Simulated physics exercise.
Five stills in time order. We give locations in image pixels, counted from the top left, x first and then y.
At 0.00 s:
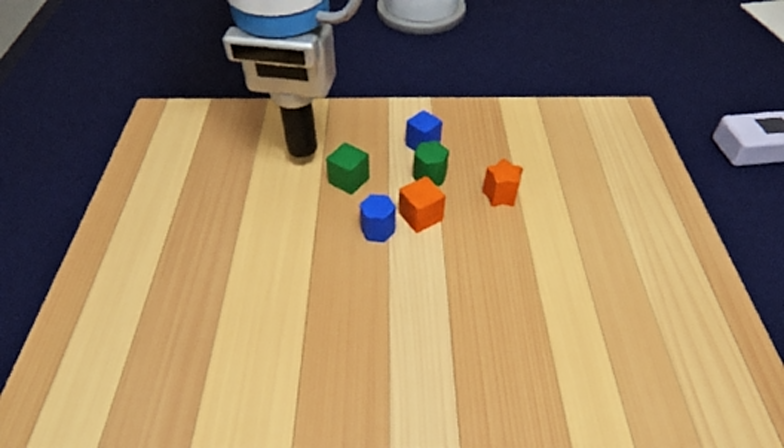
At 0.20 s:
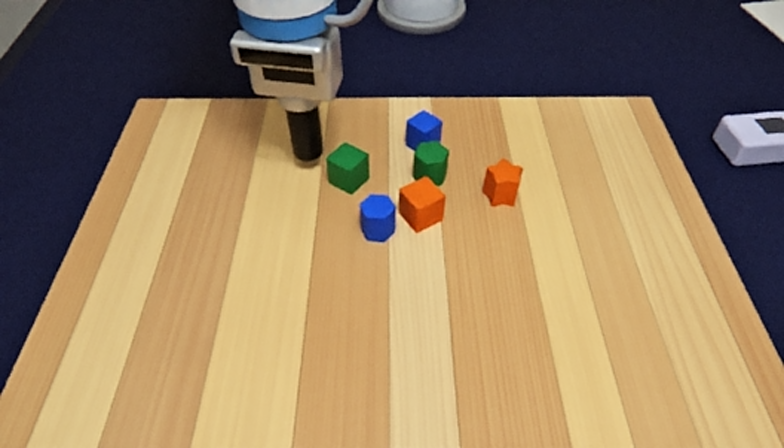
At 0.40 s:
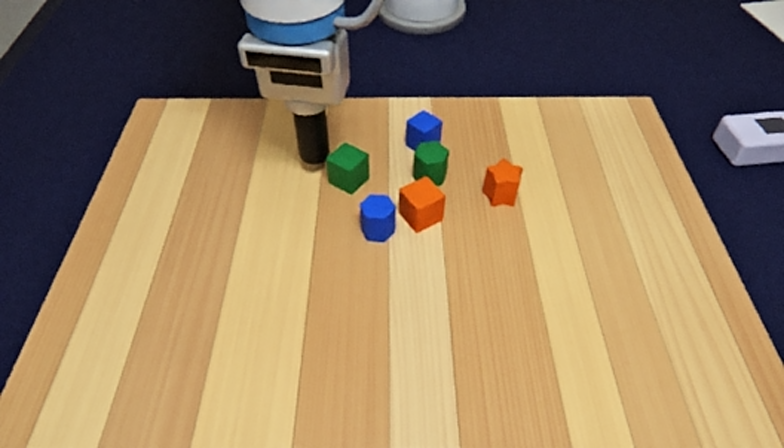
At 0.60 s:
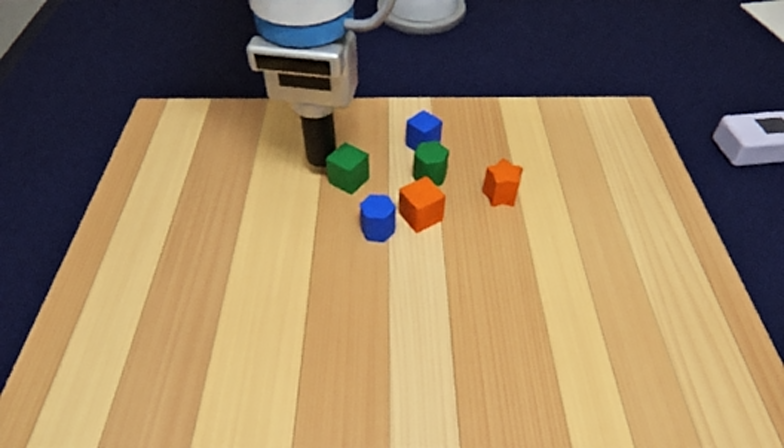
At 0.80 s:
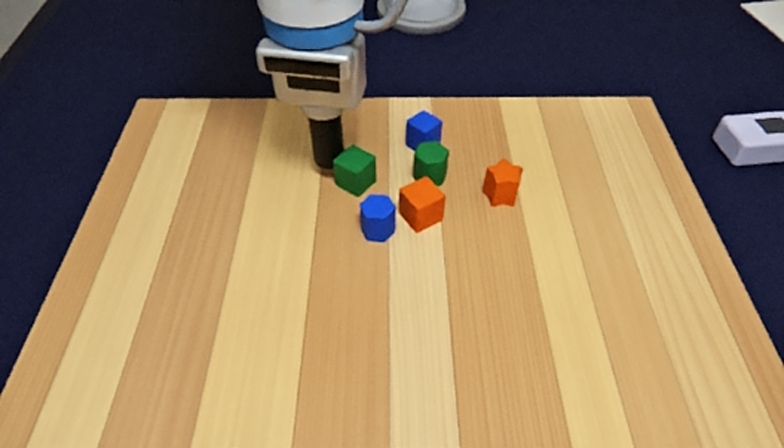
A robot arm with a dark peg moved slowly to the right across a striped wooden board and nudged a green block slightly, while the other blue, green and orange blocks stayed still.
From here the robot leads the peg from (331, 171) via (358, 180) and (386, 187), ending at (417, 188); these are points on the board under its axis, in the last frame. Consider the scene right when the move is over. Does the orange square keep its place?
I expect not.
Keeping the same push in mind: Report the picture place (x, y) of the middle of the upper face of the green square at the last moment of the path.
The middle of its upper face should be somewhere near (434, 185).
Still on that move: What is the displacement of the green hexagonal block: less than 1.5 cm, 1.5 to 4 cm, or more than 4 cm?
I'd go with under 1.5 cm for this block.
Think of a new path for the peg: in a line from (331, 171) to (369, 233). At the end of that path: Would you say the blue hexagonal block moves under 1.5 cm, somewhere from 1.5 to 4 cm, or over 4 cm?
The shift is from 1.5 to 4 cm.
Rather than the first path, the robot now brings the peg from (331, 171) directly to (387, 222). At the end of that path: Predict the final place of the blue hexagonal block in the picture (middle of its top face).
Located at (388, 224).
What follows on the original path. Halfway along, peg (371, 172); green square (398, 172).
At the end, peg (417, 176); green square (434, 185), turned 35° clockwise; blue hexagonal block still; orange square (446, 209), turned 15° clockwise; green hexagonal block (442, 149).
